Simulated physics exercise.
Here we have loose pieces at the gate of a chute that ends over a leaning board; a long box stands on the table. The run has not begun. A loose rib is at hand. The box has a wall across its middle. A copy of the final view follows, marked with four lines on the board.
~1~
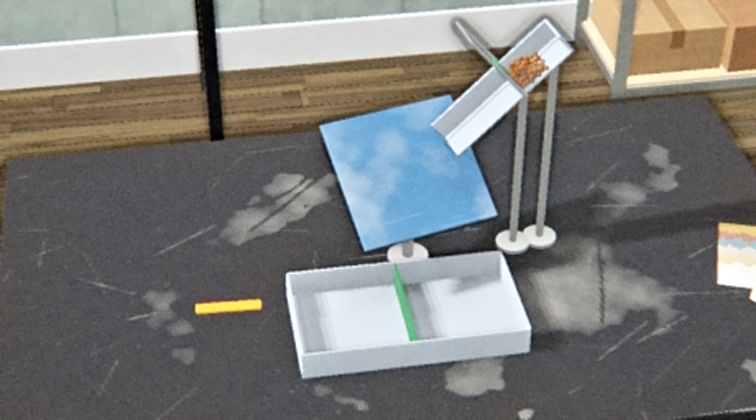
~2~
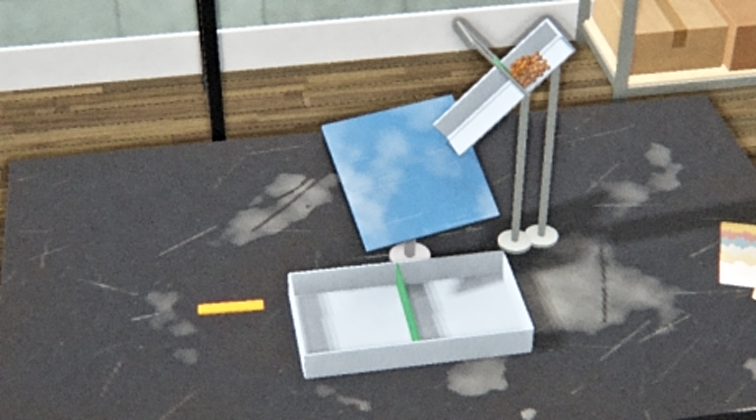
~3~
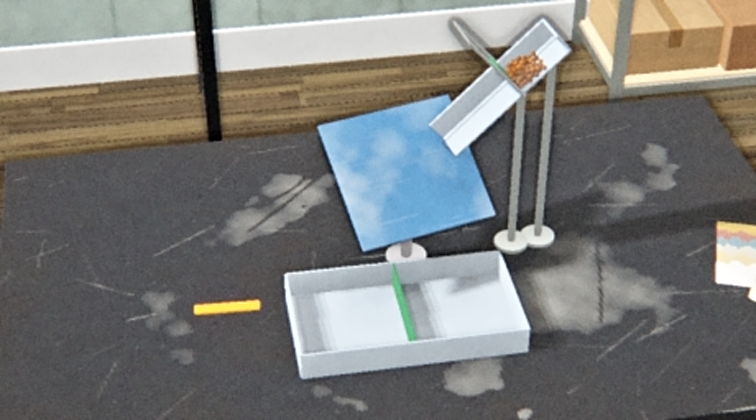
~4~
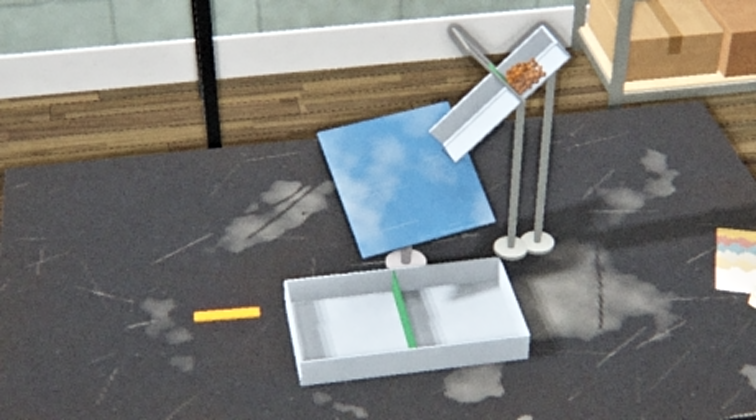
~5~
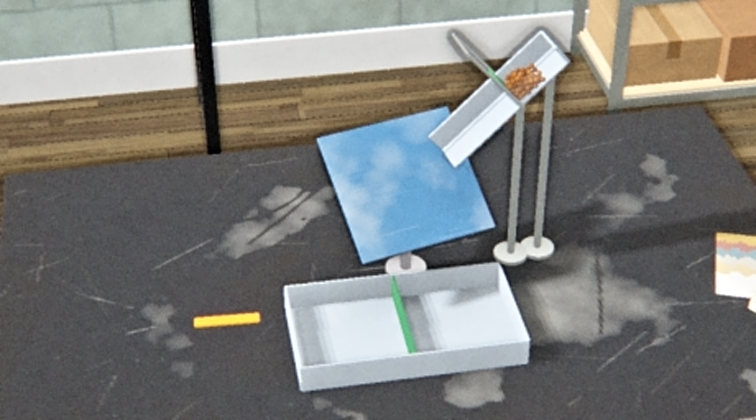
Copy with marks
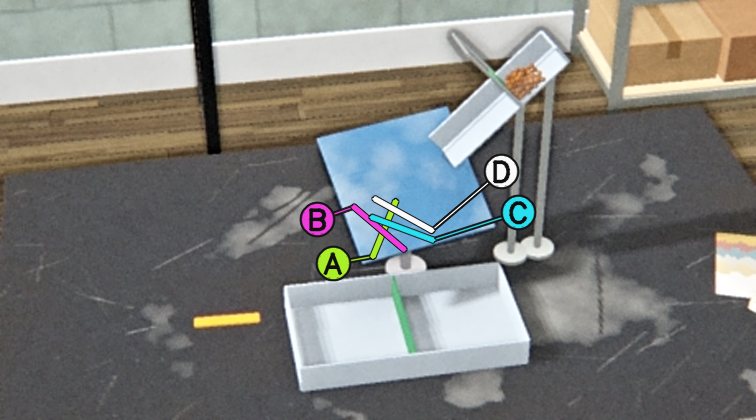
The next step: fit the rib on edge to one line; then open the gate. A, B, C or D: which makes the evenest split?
Best: A.
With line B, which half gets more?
The right half.
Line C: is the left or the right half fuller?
The right half.
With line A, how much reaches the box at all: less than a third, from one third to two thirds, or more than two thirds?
Line A gives more than two thirds.
On the marked copy, line A from (395, 201) to (372, 256); line B from (354, 206) to (403, 249); line C from (372, 217) to (432, 240); line D from (375, 198) to (431, 230).
With A, of what is caught, about half in the left half, about half in the right.
With B, of what is caught, a stray few in the left half, nearly all in the right.
With C, of what is caught, a small part in the left half, nearly all in the right.
With D, of what is caught, a small part in the left half, nearly all in the right.
